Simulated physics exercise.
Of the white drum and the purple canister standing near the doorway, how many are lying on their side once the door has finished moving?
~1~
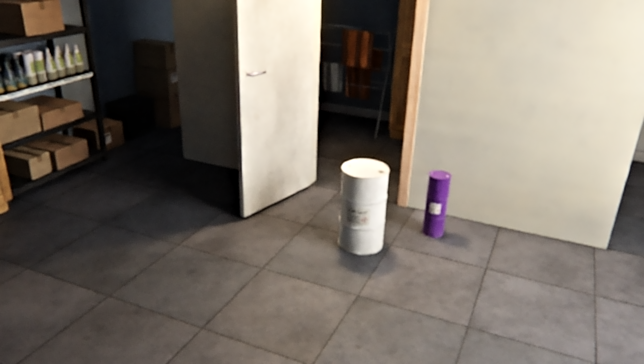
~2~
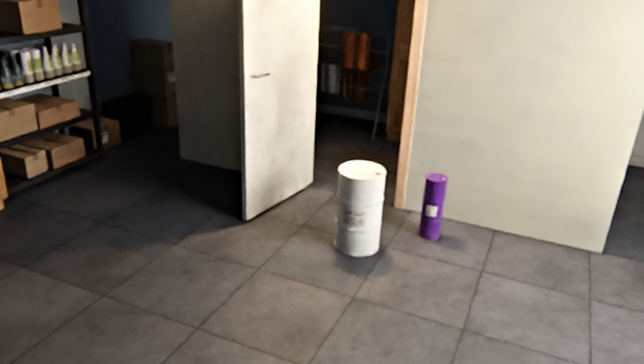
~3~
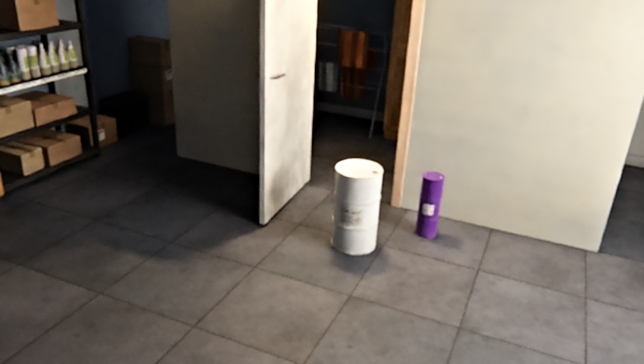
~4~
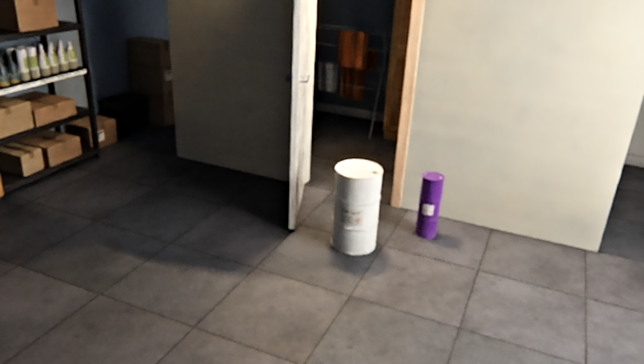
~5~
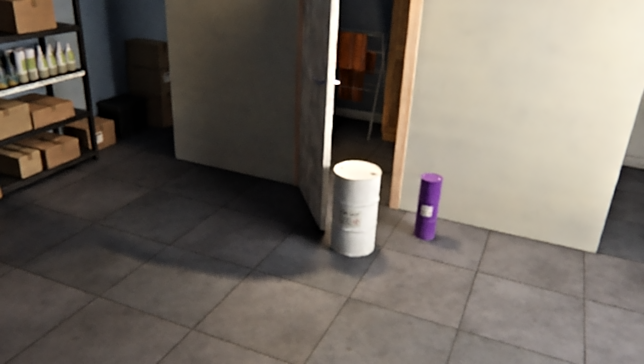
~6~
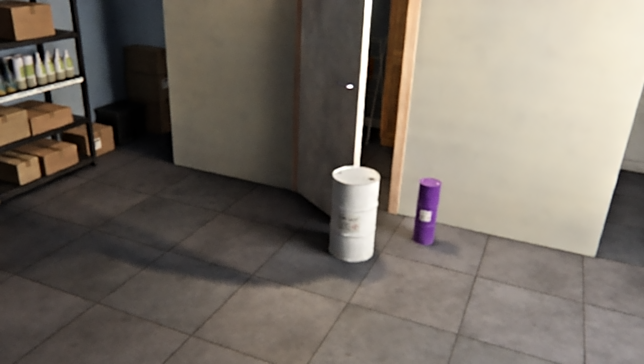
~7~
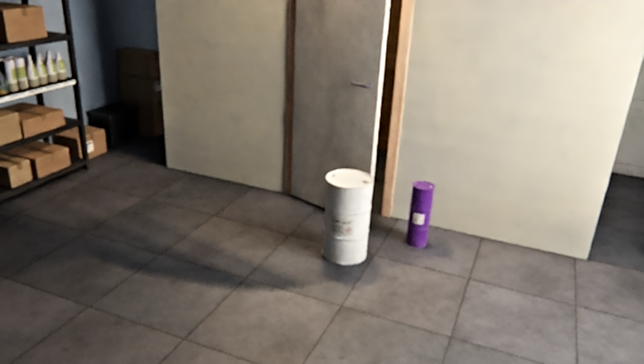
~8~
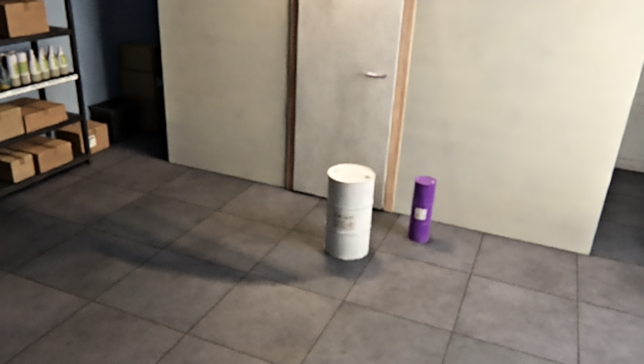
None of them are lying on their side. The white drum and the purple canister both still stand upright in their places.
